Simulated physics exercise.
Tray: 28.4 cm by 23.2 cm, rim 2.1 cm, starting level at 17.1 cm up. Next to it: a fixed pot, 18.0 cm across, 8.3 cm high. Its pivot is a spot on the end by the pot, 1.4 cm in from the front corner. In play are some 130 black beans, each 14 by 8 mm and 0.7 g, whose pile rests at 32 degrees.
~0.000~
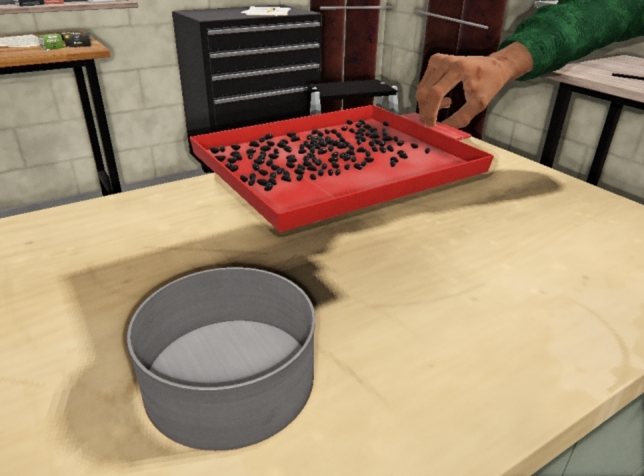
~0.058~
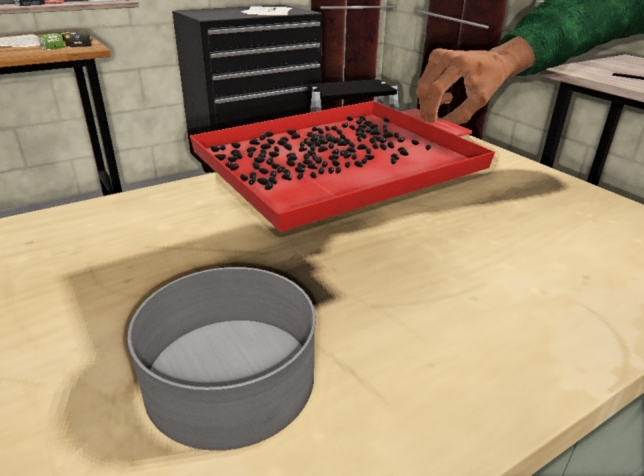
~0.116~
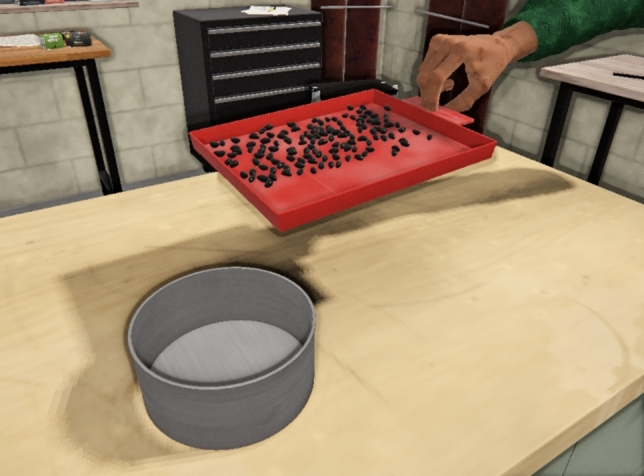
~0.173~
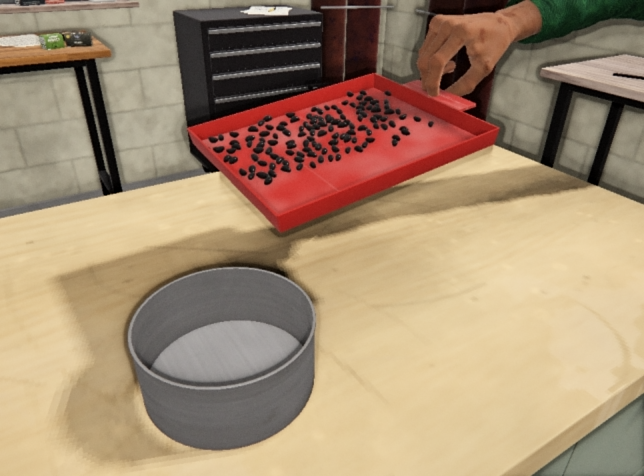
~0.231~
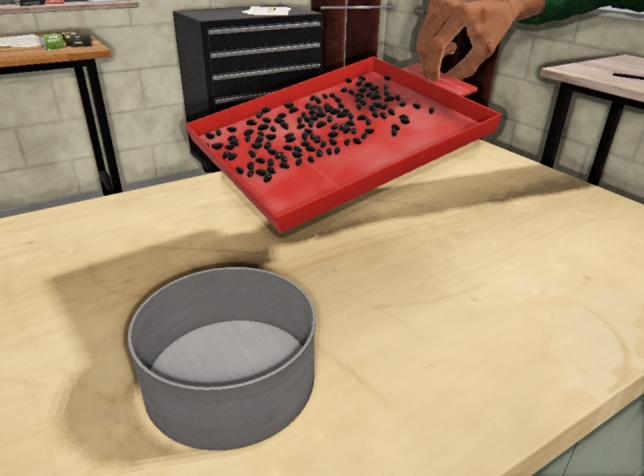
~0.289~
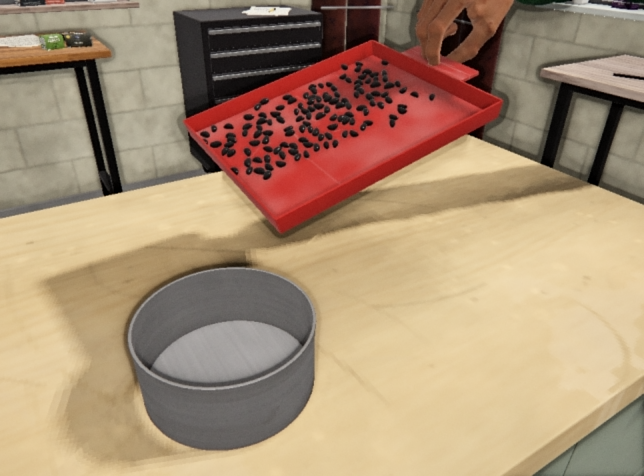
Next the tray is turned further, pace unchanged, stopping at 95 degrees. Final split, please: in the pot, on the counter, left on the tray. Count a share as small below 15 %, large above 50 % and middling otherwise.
Pot: Large. Counter: Small. Left on the tray: Small.
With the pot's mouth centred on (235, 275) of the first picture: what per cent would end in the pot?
The share would be some 55 per cent.
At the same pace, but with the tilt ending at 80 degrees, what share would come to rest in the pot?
Roughly 65 %.
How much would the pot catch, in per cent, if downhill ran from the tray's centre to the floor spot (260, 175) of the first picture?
That would be close to 10 per cent.
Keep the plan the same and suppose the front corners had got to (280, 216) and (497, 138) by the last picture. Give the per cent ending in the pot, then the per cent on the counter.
Split: Pot = 70, counter = 30.
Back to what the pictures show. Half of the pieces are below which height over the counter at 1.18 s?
About 20 cm.
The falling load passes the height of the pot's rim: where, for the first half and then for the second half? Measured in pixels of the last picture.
(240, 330) or so first, later (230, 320).
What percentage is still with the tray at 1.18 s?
It's roughly 75 percent.
After 0.82 s, tilt 53 degrees; the tray holds 100 %, the pot 0 %.
After 1.18 s, tilt 78 degrees; the tray holds 75 %, the pot 25 %.
After 1.63 s, tilt 95 degrees; the tray holds 10 %, the pot 65 %.
By 2.6 s all is still; pot 90 %, counter 5 %, tray 5 %.
